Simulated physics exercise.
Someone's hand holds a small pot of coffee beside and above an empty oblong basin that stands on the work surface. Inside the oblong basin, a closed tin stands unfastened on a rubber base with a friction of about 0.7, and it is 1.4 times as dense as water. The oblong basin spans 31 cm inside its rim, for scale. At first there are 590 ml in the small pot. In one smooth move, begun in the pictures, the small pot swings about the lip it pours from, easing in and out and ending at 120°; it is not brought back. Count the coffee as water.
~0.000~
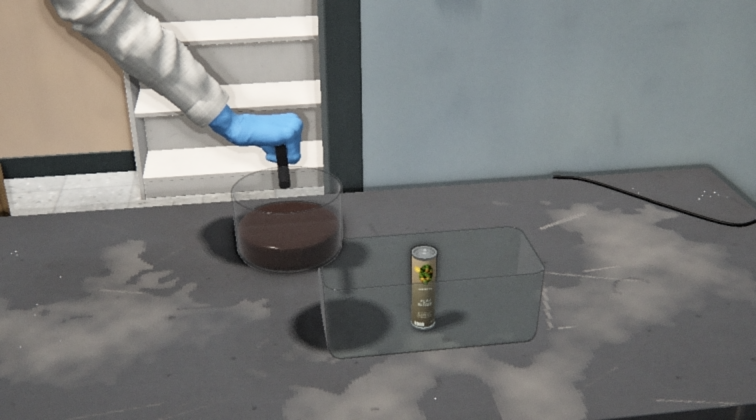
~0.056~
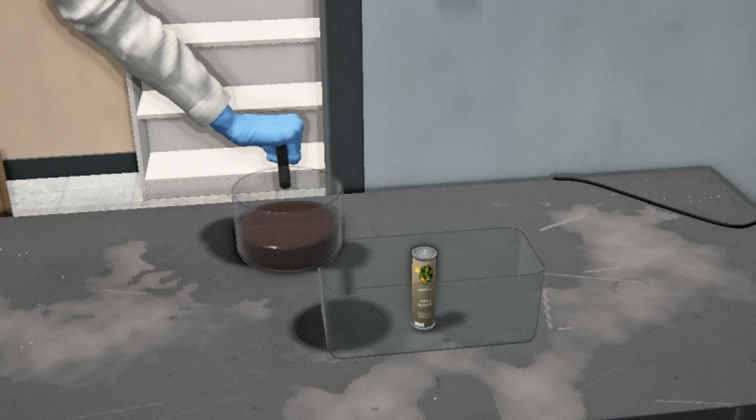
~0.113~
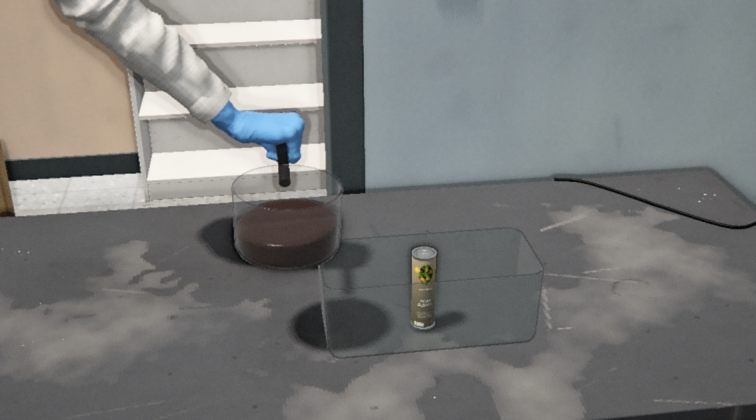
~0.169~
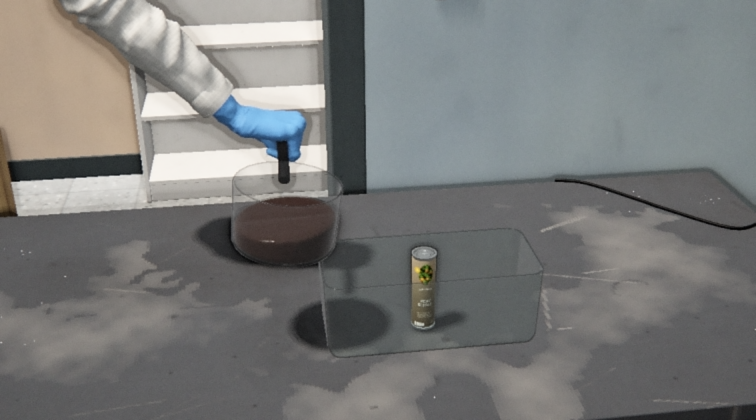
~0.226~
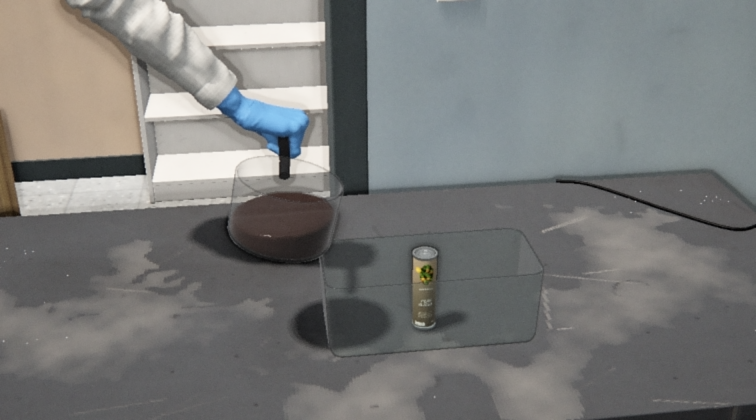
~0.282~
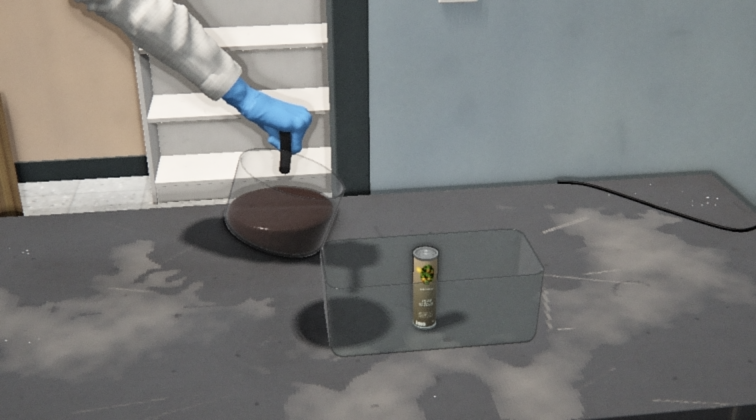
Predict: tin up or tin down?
It overturns.
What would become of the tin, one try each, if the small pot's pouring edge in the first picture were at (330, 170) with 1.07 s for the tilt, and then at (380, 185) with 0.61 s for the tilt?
Try 1: Tipped over; try 2: Still standing.
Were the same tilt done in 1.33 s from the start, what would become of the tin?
Outcome - the tin comes down.
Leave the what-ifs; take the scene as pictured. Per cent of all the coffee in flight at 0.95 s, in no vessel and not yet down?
Around 24 percent of it is airborne.
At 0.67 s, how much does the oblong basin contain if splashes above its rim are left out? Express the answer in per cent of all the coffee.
0 %, give or take.
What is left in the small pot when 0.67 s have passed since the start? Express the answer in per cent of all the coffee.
I'd estimate some 72 % remains.
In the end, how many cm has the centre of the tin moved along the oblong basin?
All told, the tin's centre has moved close to 8.0 cm.
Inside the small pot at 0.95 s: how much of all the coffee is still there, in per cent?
Roughly 10 per cent.
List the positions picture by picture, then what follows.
In the first frame, it leans 0°; its right rim is at (341, 187); the coffee meets the walls at (237, 225) and (339, 219); the oblong basin's rim runs from (320, 266) to (533, 249); the tin's top is at (424, 256).
In the second frame, it leans 1°; its right rim is at (342, 187); the coffee meets the walls at (238, 226) and (339, 218).
In the third frame, it leans 3°; its right rim is at (341, 187); the coffee meets the walls at (236, 225) and (338, 215).
In the fourth frame, it leans 7°; its right rim is at (342, 187); the coffee meets the walls at (234, 221) and (336, 212).
In the fifth frame, it leans 13°; its right rim is at (343, 187); the coffee meets the walls at (231, 215) and (335, 208).
In the sixth frame, it leans 19°; its right rim is at (343, 188); the coffee meets the walls at (228, 207) and (334, 204).
Then, 0.67 s in, the tilt is 83° and 72 per cent is still to pour; the tin stands where it began.
Then, 0.95 s in, the tilt is 116° and 9 per cent is still to pour; the tin stands where it began.
Then, 1.25 s in, the tilt is 120° and 0 per cent is still to pour; the tin leans 28°.
Then, 1.57 s in, the tilt is 120° and 0 per cent is still to pour; the tin lies on its side.
Finally, the tin lies on its side.
